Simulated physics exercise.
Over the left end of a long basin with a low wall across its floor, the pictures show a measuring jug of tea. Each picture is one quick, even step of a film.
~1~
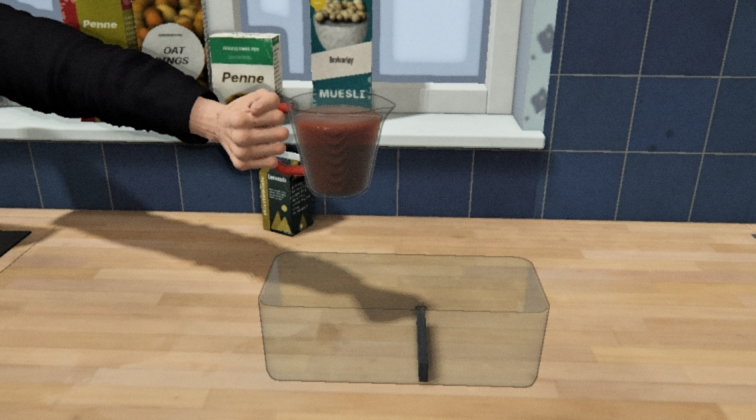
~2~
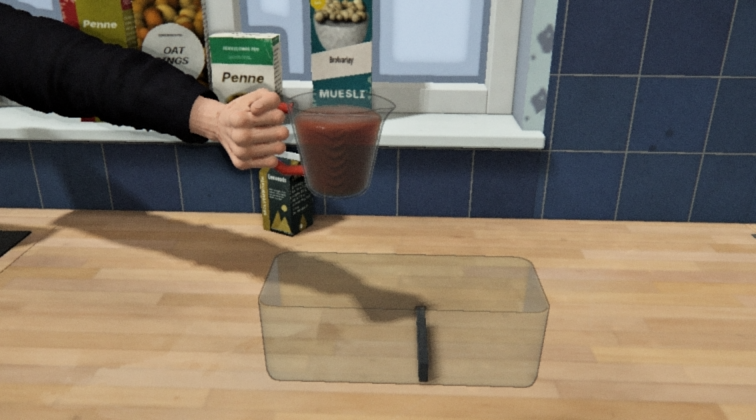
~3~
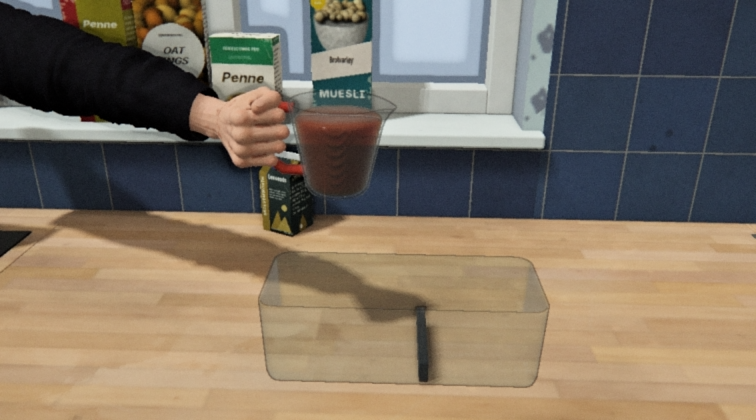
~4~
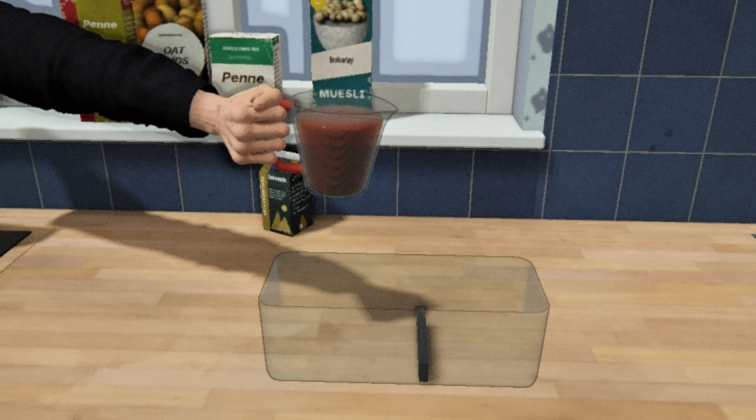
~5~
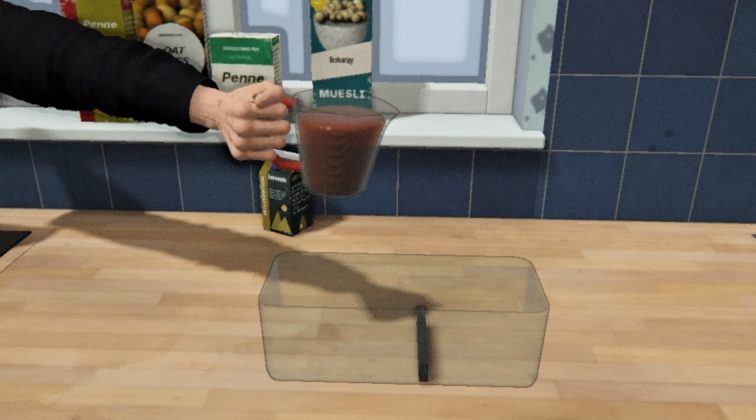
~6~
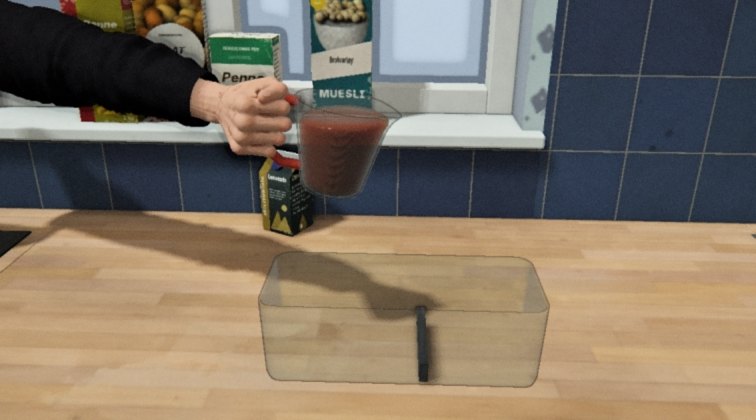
A hand holds a jug of reddish-brown liquid above a clear basin and slowly tilts it slightly right.
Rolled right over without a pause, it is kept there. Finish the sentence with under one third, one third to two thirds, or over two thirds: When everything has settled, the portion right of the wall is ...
When everything has settled, the portion right of the wall is over two thirds.
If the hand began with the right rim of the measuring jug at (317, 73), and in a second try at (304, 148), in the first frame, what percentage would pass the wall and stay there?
In order, roughly 10 percent and 15 percent.
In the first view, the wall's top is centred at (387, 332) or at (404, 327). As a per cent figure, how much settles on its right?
Result: 90 % first, 95 % second.
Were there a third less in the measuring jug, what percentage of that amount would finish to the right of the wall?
85 in a hundred.
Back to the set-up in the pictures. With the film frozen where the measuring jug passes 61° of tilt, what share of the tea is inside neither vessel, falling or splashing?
20 %.
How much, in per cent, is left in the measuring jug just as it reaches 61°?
70 per cent, approximately.
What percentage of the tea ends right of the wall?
Close to 80 in a hundred.
A moment on, the measuring jug is tipped part way and 72 per cent is still to pour, 0 is left of the wall and 6 right of it.
Next, the measuring jug is tipped on its side and 15 per cent is still to pour, 3 is left of the wall and 60 right of it.
Then the measuring jug is tipped right over and 0 per cent is still to pour, 11 is left of the wall and 86 right of it.
Later the measuring jug is tipped right over and 0 per cent is still to pour, 16 is left of the wall and 82 right of it.
In the end 16 per cent lies left of the wall, 82 right of it and 2 outside.
